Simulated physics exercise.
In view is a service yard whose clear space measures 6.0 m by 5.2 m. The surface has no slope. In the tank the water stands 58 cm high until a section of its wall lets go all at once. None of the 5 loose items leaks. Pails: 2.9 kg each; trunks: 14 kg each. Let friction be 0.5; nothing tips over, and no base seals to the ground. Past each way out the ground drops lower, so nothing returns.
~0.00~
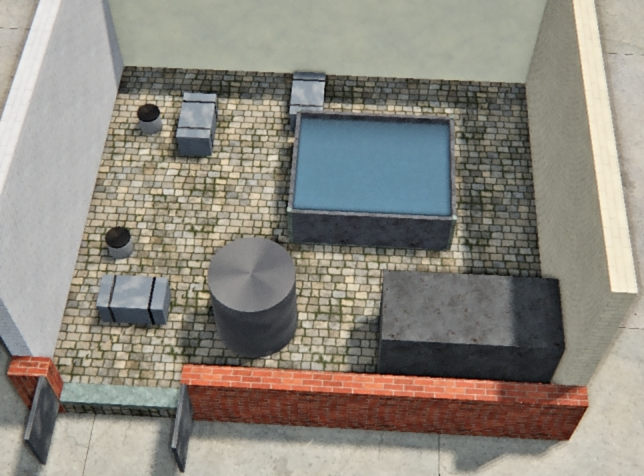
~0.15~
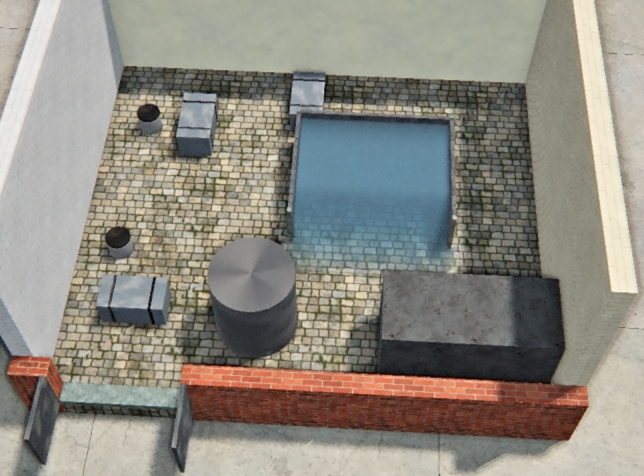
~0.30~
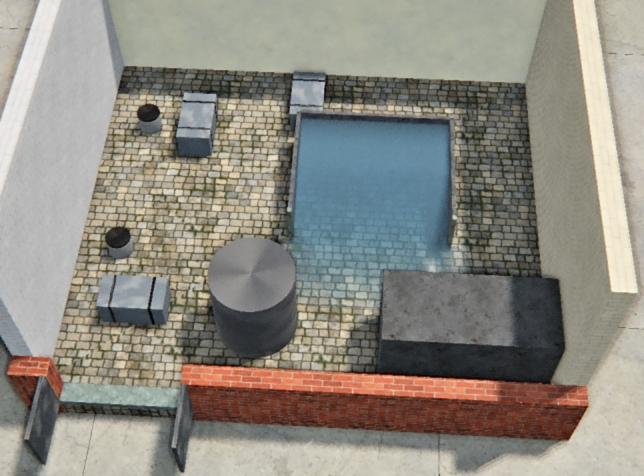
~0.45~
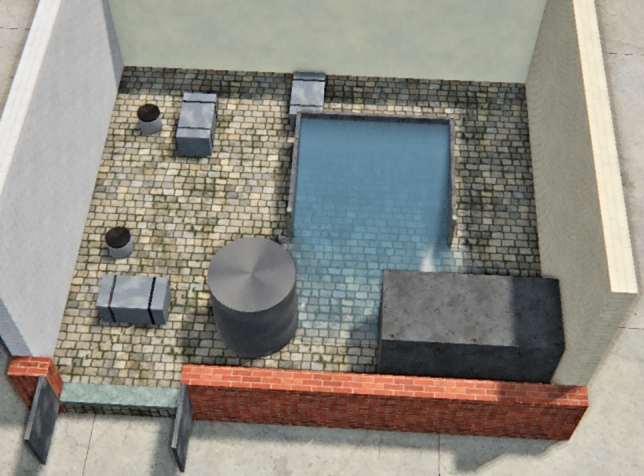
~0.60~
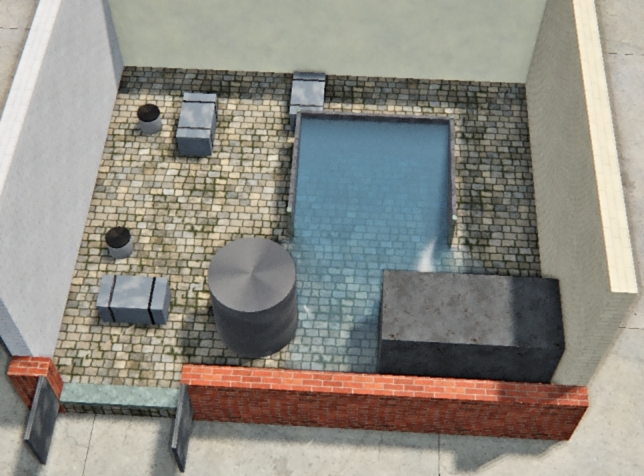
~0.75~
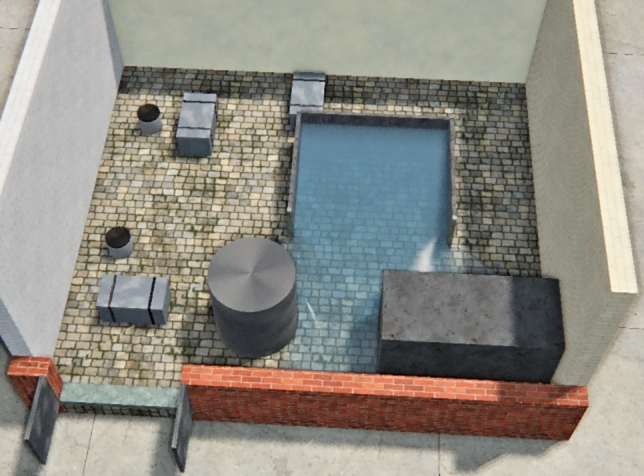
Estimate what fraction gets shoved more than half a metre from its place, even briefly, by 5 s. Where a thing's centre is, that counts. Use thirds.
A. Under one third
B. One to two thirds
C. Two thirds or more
One to two thirds (B).
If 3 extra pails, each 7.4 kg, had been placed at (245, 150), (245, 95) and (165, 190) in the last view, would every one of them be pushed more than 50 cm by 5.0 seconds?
Going through them, I'd say falls short, falls short and finally falls short.
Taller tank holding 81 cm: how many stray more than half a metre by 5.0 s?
In that case the number is 4.
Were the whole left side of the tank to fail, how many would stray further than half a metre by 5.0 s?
That would give 5.
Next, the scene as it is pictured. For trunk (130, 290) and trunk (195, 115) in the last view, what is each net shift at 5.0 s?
Respectively, 140 centimetres and 5 centimetres.
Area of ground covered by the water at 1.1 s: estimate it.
About 8.5 m2.
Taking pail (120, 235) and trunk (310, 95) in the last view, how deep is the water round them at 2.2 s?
Roughly 3 and 0 cm.
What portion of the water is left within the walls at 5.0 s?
96 % or so.
After 1.1 s 0 of 5 are over 50 cm from their spots; 0 afloat.
After 2.2 s 0 of 5 are over 50 cm from their spots; 0 afloat.
After 3.5 s 2 of 5 are over 50 cm from their spots; 2 afloat.
After 5.0 s 3 of 5 are over 50 cm from their spots, and 3 have been at some point; 2 afloat.
